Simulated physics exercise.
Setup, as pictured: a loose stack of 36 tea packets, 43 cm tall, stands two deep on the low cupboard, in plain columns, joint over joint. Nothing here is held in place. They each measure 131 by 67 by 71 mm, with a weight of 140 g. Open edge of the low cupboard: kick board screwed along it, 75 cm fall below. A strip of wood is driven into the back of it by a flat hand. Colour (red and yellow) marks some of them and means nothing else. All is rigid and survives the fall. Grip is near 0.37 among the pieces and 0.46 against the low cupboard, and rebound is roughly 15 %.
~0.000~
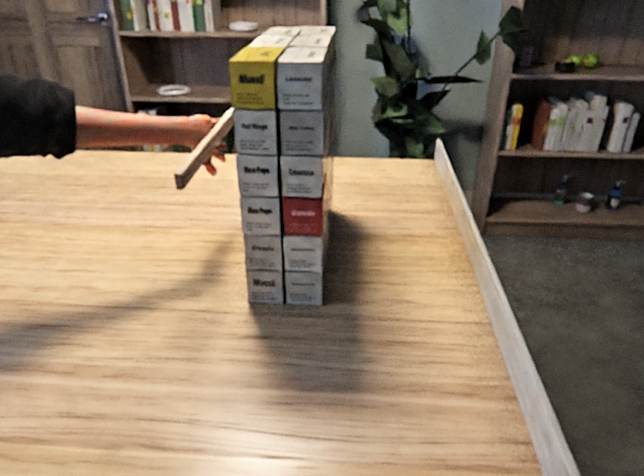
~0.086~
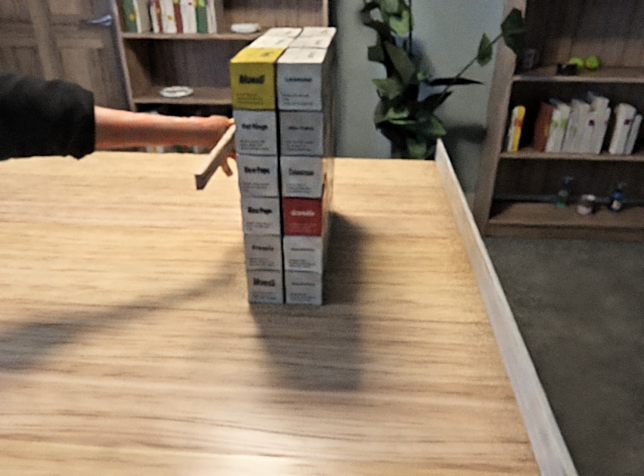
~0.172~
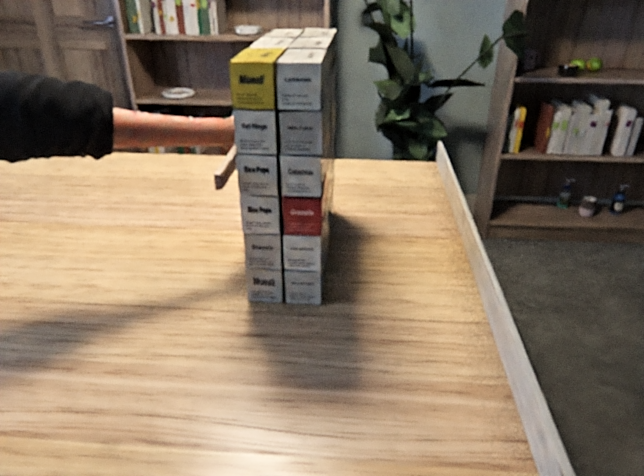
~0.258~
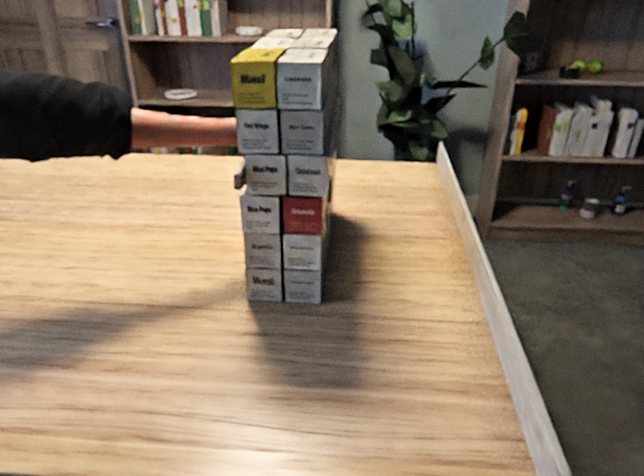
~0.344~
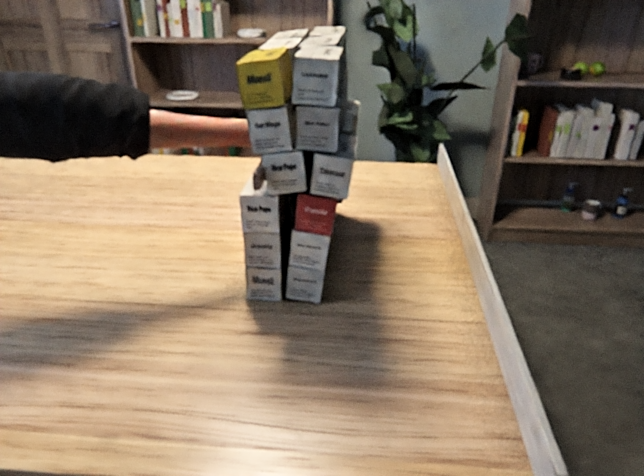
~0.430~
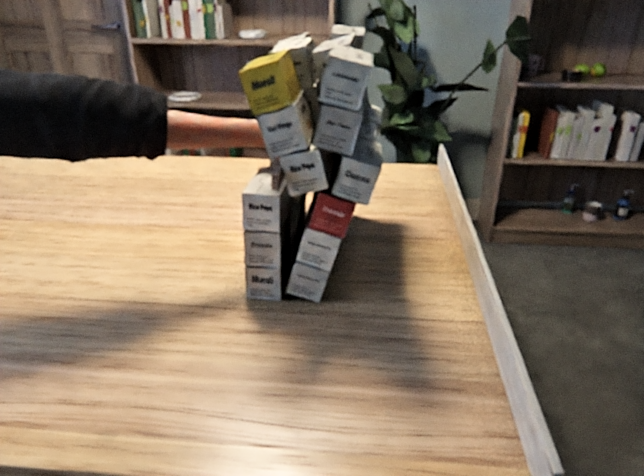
On a wooden tabletop, a dark-sleeved arm moves a strip of wood from the left toward a tall stack of small boxes and pushes into it; the upper boxes shift right, then the columns tilt rightward and gaps open between them.
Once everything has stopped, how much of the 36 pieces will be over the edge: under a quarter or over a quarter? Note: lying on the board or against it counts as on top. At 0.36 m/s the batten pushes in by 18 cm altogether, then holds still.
Fewer than one in four.
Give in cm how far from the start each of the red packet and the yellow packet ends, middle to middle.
The red one ends 28 cm from its start and the yellow one 40 cm.
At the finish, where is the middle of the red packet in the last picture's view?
Its middle finishes near pixel (430, 275) of the last picture.
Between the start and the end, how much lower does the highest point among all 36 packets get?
Roughly 19 centimetres lower at the end.
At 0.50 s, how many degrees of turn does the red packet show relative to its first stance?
Some 25 degrees.
After 0.50 s, none of the 36 packets over the edge, 31 disturbed; red packet 27° from how it stood; yellow packet 27° from how it stood, 24 mm lower.
After 0.60 s, none of the 36 packets over the edge, 31 disturbed; red packet 51° from how it stood, 49 mm lower; yellow packet 50° from how it stood, 55 mm lower.
After 0.72 s, none of the 36 packets over the edge, 31 disturbed; yellow packet on its side; red packet on its side.
After 1.12 s, 1 of the 36 packets over the edge; yellow packet upside down; red packet on its side.
In the end (1.8 s), 2 of the 36 packets over the edge; yellow packet upside down; red packet on its side. That is 6 per cent. From the last view, middles, yellow packet near (204, 241), red packet near (430, 275).
